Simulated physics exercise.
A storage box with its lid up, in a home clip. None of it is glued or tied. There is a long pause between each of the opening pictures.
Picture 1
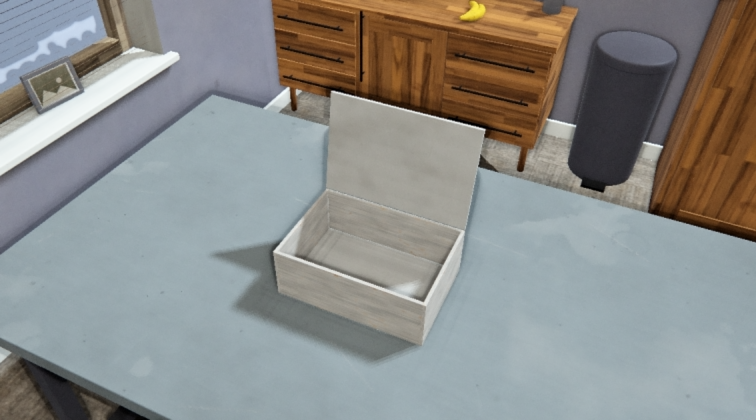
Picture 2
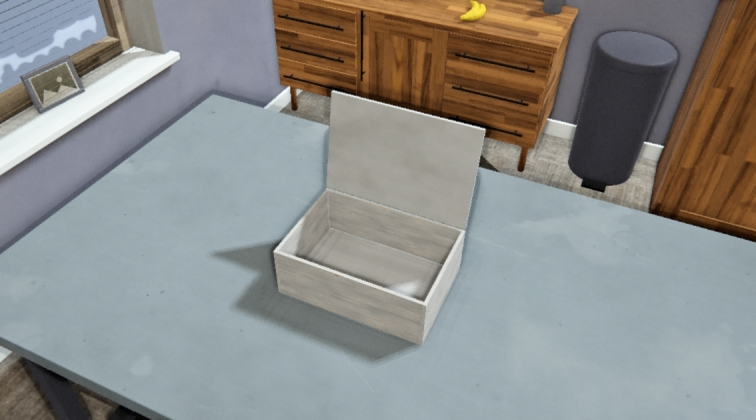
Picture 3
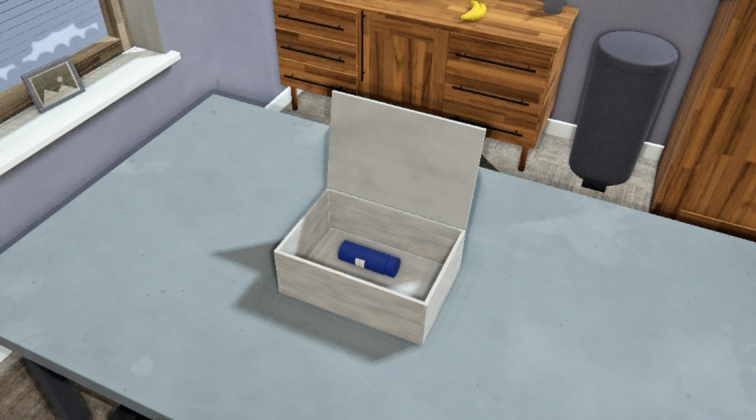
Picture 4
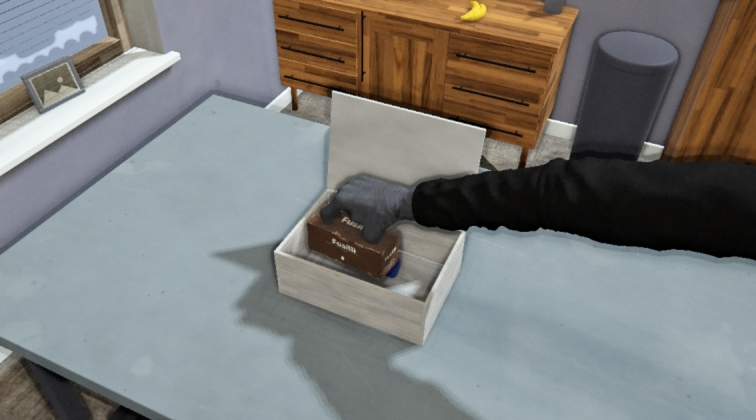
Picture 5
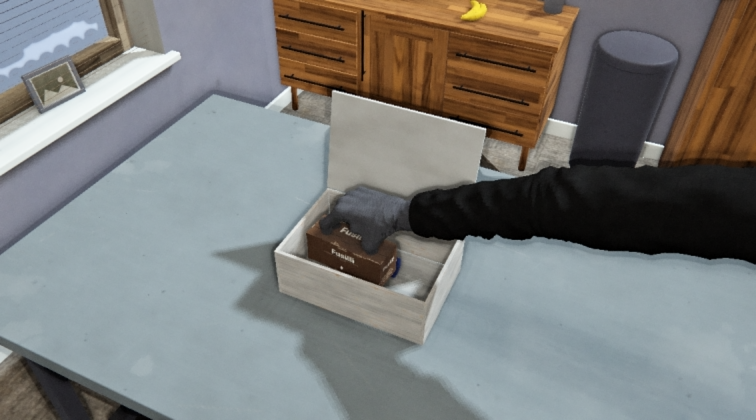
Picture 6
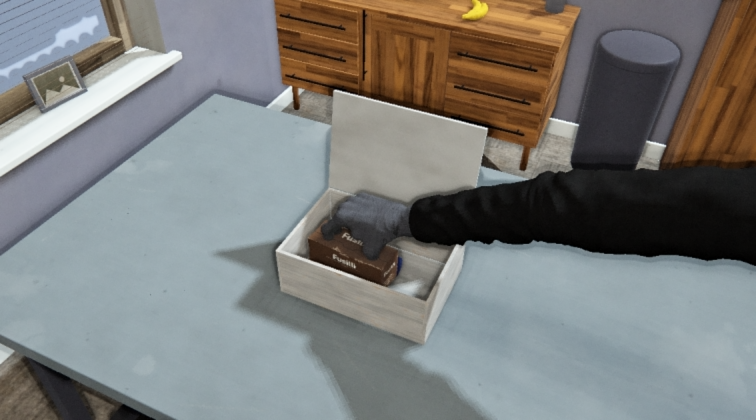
On a grey table in a room with wooden drawers, a pale storage box stands open and empty, its lid up. A blue cylinder then appears lying inside it. Next, a gloved hand on a black-sleeved arm, reaching in from the right, lowers a brown carton slightly into the box and keeps hold of it.
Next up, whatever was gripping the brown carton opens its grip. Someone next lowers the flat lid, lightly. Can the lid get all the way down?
Yes, it goes all the way down.
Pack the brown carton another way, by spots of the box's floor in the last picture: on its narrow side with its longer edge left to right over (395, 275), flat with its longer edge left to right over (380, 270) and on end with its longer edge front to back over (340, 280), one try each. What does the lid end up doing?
First, it shuts; second, it shuts; third, it stays open.
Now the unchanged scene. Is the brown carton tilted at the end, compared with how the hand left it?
After all that, it keeps its set angle.
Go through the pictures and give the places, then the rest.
The last thing is not in view yet, in the first picture.
The last thing is not in view yet, in the second picture.
The last thing is not in view yet; blue shaker (369, 259), in the third picture.
Coming down; brown carton (353, 242), in the fourth picture.
Coming down; brown carton (351, 251), in the fifth picture.
Put in, still held; brown carton (353, 257), in the sixth picture.
Then, 1.20 s after the last picture, lid starting down; brown carton slid a little near (353, 273).
Then, 1.70 s after the last picture, lid 48° above the rim; brown carton slid a little near (353, 273).
Then, 2.00 s after the last picture, lid 16° above the rim; brown carton slid a little near (353, 273).
At rest, lid shut; moved from the start, brown carton; blue shaker in place. Seen from the same camera at the end, brown carton near (353, 273).
